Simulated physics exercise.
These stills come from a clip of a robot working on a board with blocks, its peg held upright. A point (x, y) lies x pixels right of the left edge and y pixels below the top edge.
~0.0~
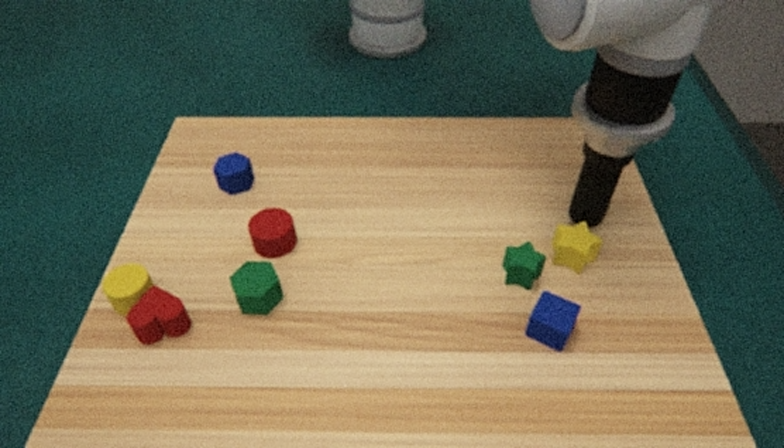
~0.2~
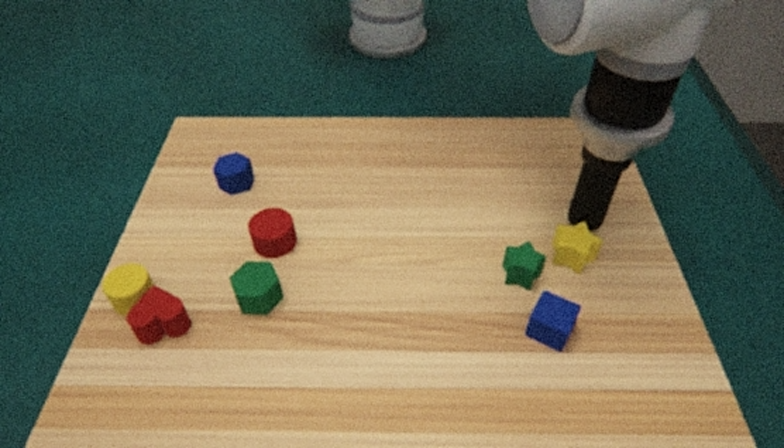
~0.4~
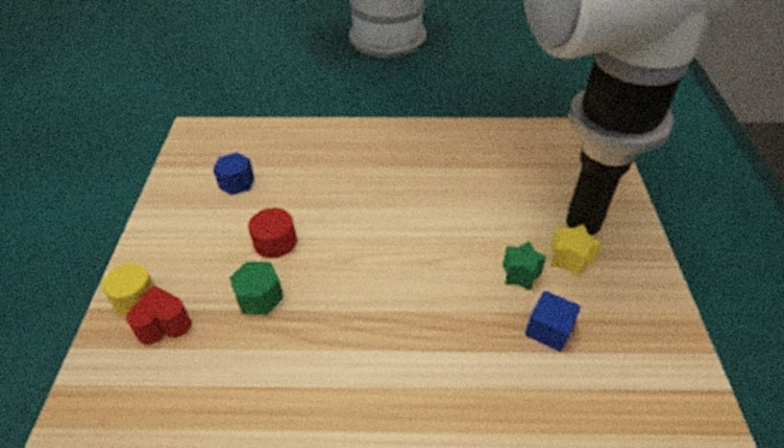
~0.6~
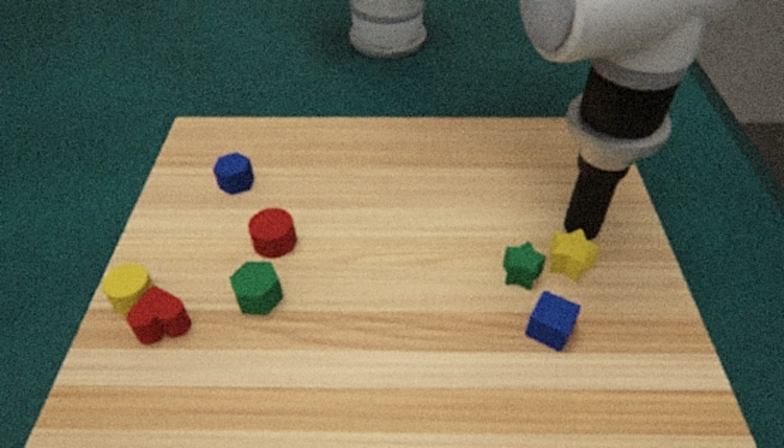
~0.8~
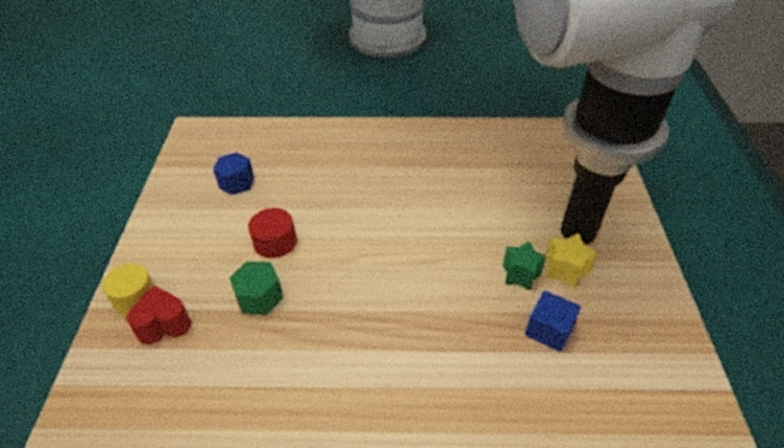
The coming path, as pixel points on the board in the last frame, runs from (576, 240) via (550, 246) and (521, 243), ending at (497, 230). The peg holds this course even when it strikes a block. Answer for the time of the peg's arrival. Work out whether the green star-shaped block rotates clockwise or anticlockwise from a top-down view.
My answer: Clockwise.
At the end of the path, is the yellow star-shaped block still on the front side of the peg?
No.
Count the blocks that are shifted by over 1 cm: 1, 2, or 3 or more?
It shifts a single block.
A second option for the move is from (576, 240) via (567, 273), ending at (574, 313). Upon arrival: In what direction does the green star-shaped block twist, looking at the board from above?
From above, it looks like the green star-shaped block goes clockwise.
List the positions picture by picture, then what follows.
Tip of the peg (586, 216), middles of tops, green star-shaped block (525, 255), blue square piece (556, 311), yellow star-shaped block (578, 237), in the first frame.
Peg (585, 220), nothing pushed, in the second frame.
Peg (583, 224), yellow star-shaped block (577, 239), in the third frame.
Peg (581, 228), yellow star-shaped block (575, 244), in the fourth frame.
Peg (578, 233), green star-shaped block (525, 255), blue square piece (556, 311), yellow star-shaped block (572, 250), in the fifth frame.
The first path, step by step. Halfway along, peg (536, 239); green star-shaped block (522, 259), turned 25° clockwise; yellow star-shaped block (564, 259), turned 45° anticlockwise.
At the end, peg (498, 223); green star-shaped block (522, 259), turned 25° clockwise; blue square piece unmoved; yellow star-shaped block (564, 259), turned 45° anticlockwise.
